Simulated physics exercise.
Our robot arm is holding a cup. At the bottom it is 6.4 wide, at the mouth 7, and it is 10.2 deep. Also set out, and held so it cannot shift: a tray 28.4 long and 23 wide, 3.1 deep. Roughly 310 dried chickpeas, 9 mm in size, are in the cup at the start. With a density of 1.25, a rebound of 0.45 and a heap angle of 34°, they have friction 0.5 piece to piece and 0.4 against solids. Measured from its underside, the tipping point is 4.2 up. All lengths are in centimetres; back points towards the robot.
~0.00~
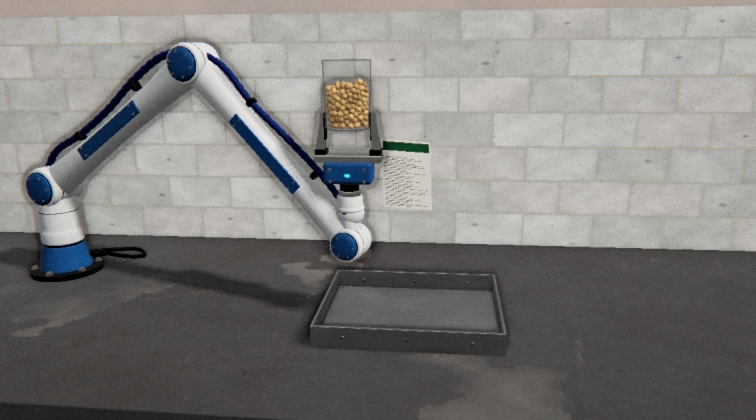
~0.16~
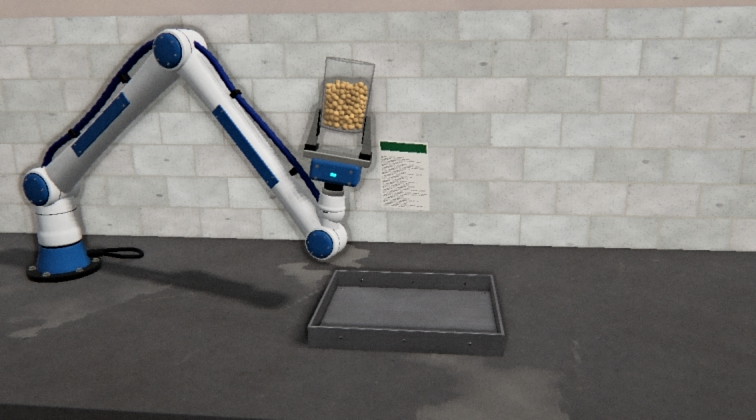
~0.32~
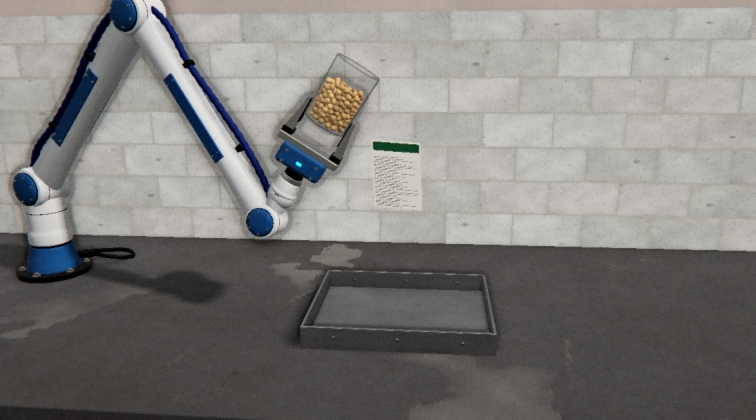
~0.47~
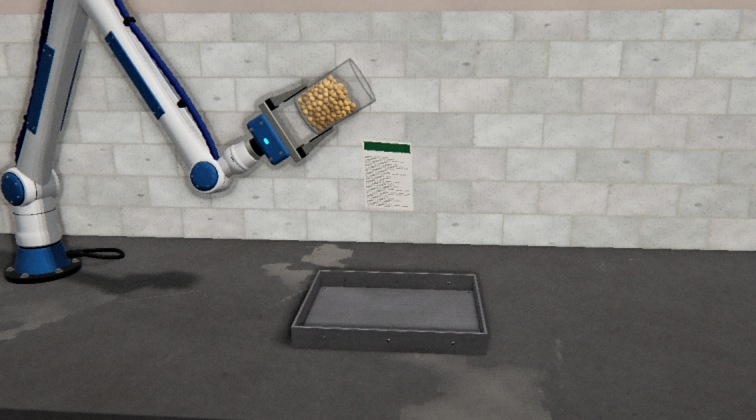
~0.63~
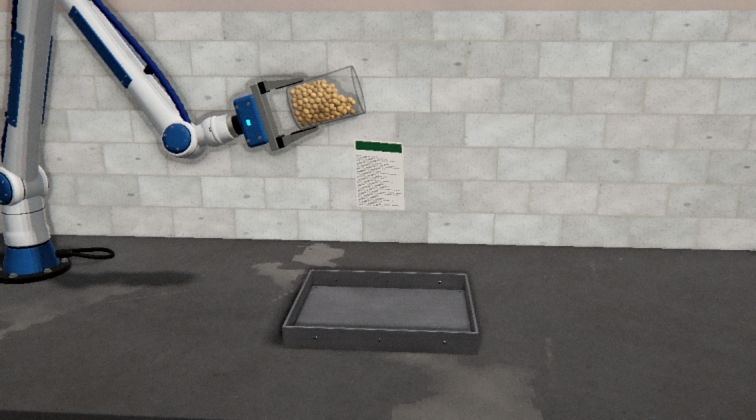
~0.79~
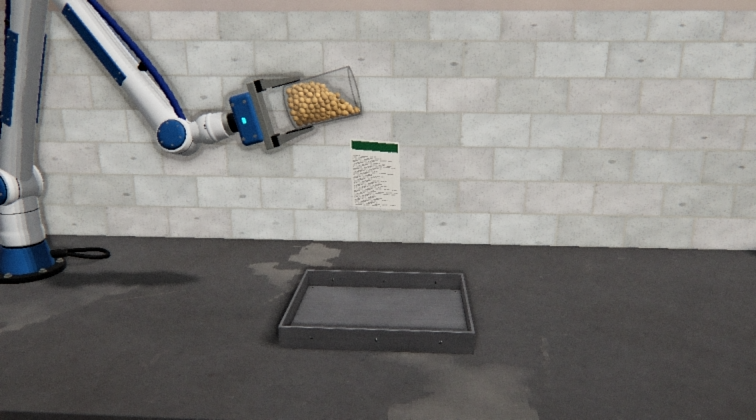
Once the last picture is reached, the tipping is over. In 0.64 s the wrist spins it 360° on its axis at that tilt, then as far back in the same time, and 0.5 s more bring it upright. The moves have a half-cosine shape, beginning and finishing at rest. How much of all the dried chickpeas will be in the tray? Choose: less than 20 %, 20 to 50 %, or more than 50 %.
Less than 20 %.
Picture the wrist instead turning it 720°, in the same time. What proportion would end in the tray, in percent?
Roughly 10 %.
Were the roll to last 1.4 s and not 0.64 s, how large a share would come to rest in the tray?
You'd be looking at some 20 per cent.
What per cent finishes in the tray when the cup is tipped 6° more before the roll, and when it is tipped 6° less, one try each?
Some 25 and 0 per cent.
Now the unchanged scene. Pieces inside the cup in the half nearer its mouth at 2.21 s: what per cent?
30 %, roughly.
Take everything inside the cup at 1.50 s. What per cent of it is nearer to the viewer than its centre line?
Close to 45 % of them.
After 1.50 s, tipped 75°, highest piece 38 above the table; 302 in the cup, 7 in the tray, 5 in flight or on a rim.
After 2.21 s, tipped 61°, highest piece 38 above the table; 285 in the cup, 23 in the tray, 6 in flight or on a rim.
After 2.77 s, upright, highest piece 40 above the table; 284 in the cup, 29 in the tray, 1 on the table or floor.
After 3.47 s, upright, highest piece 40 above the table; 284 in the cup, 29 in the tray, 1 on the table or floor.
At rest, 284 in the cup, 29 in the tray, 1 on the table or floor. That is 9 % in the tray.
